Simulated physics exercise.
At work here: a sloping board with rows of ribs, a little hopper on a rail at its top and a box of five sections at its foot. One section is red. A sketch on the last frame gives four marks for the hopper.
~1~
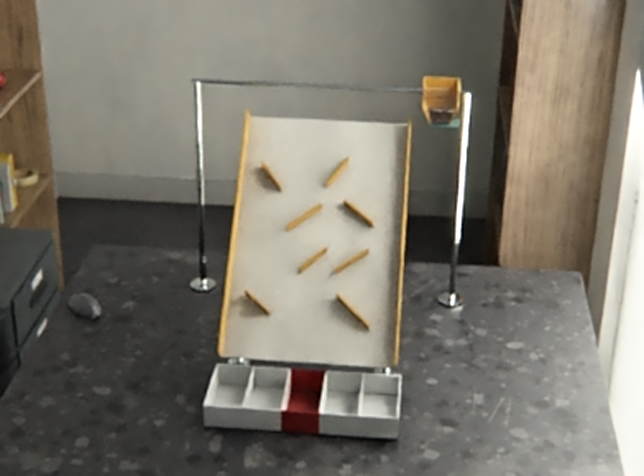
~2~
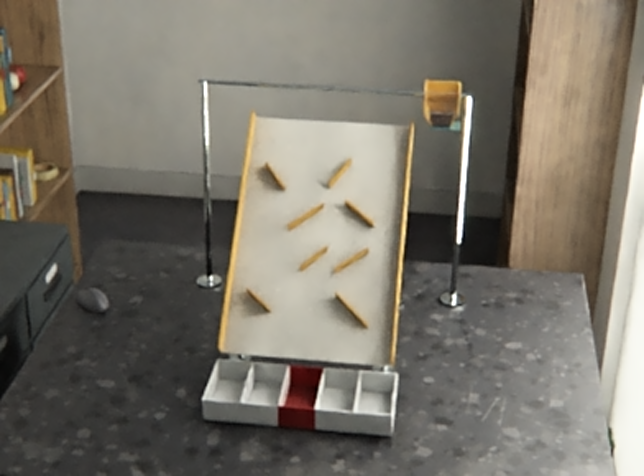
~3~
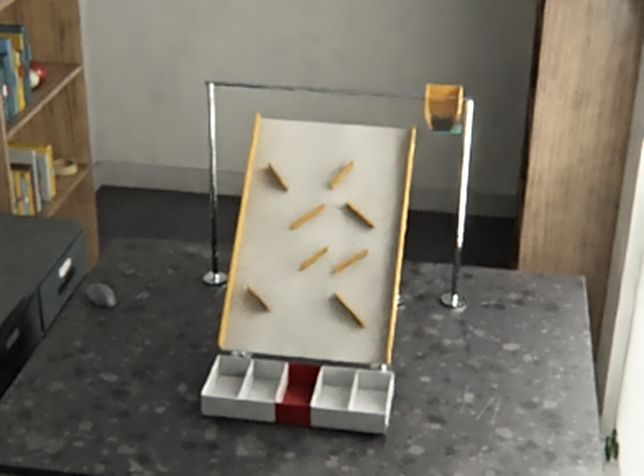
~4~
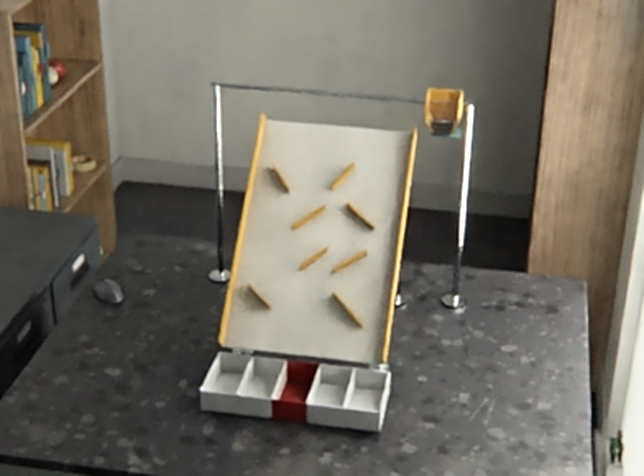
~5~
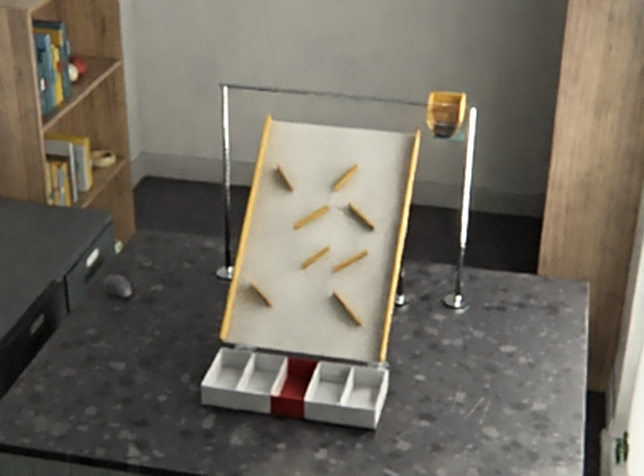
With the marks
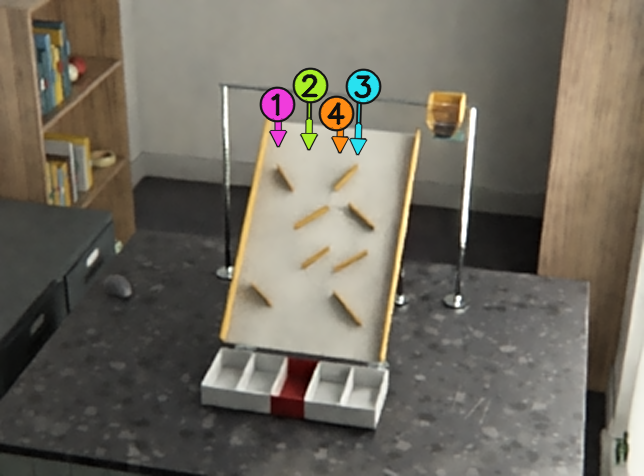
The clip shows a sloping board with angled ribs, a small hopper on a rail above it and a sectioned tray with one red compartment below, as the view shifts slowly around the tabletop while the objects stay still.
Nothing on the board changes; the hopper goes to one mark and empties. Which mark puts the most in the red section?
2 beats the others.
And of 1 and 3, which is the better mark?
1 it is.
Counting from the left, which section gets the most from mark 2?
The third from the left.
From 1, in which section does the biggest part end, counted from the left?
It is the first one.
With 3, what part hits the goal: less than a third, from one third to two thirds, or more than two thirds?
Less than a third.
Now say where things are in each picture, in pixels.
The first picture shows hopper (440, 115), allspice berries, door shut.
The second picture shows ribs (265, 161) to (283, 186), (329, 184) to (351, 159), (288, 226) to (323, 203).
The third picture shows ribs (346, 201) to (373, 224), (300, 267) to (327, 247), (334, 269) to (367, 249).
The fourth picture shows ribs (248, 284) to (269, 306), (333, 291) to (362, 324).
The fifth picture shows red section (287, 405), number 3 of 5 from the left.
On the marked copy, mark 1 meets the board at (278, 140); mark 2 meets the board at (308, 143); mark 3 meets the board at (357, 148); mark 4 meets the board at (339, 146).
Choosing 1, roughly a quarter in the red section, roughly two thirds in other sections, about a tenth outside the box.
Choosing 2, roughly half in the red section, roughly half in other sections, just a few outside the box.
Choosing 3, about a tenth in the red section, the larger part in other sections, about a tenth outside the box.
Choosing 4, about a tenth in the red section, the larger part in other sections, just a few outside the box.
